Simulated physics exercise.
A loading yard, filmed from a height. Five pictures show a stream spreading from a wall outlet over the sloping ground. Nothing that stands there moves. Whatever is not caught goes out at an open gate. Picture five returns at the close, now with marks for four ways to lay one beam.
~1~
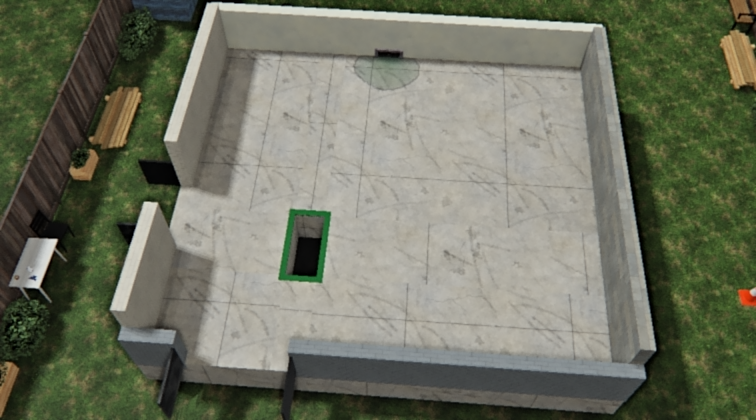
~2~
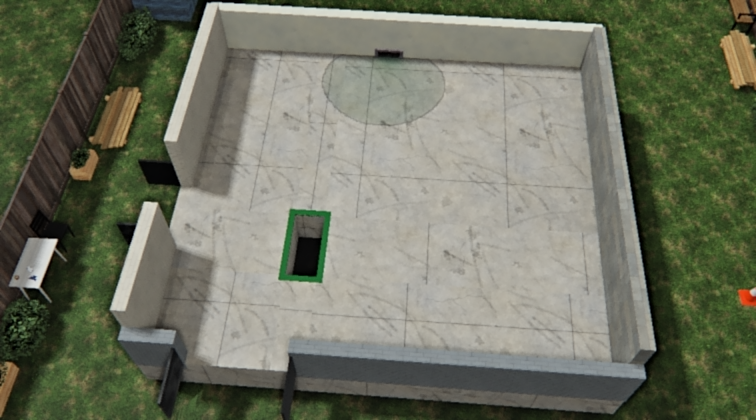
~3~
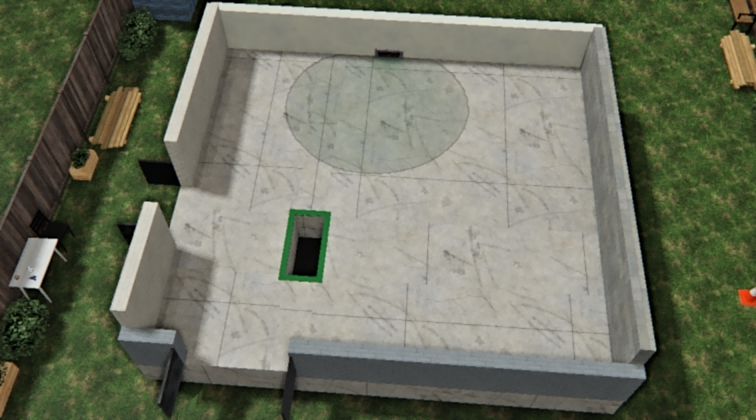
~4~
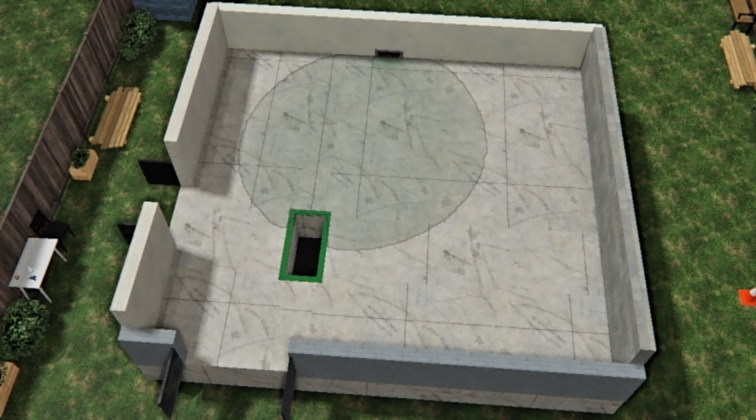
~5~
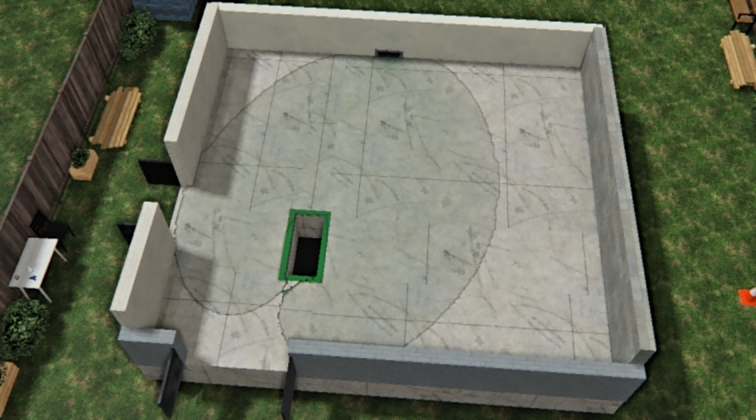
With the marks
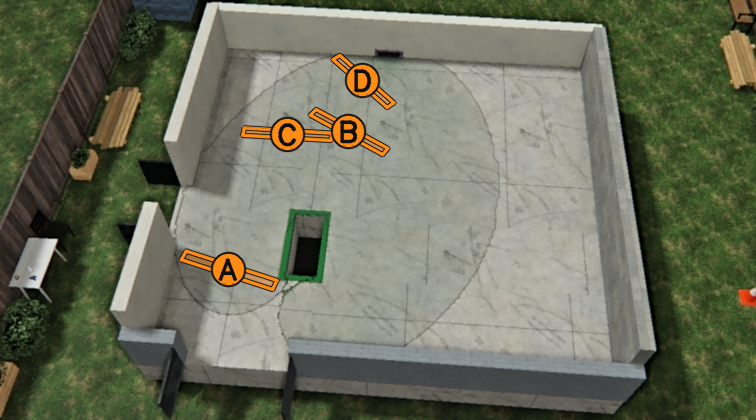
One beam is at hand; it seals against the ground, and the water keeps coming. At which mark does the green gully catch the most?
A.
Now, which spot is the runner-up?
That would be C.
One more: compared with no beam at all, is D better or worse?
Spot D is worse.
In orange, A from (183, 255) to (274, 284); B from (313, 112) to (385, 151); C from (243, 131) to (331, 136); D from (336, 57) to (390, 105).
With A, about 34 % of the stream goes into the green gully, about 63 % out by the gates.
With B, about 5 % of the stream goes into the green gully, about 93 % out by the gates.
With C, about 22 % of the stream goes into the green gully, about 75 % out by the gates.
With D, about 6 % of the stream goes into the green gully, about 91 % out by the gates.
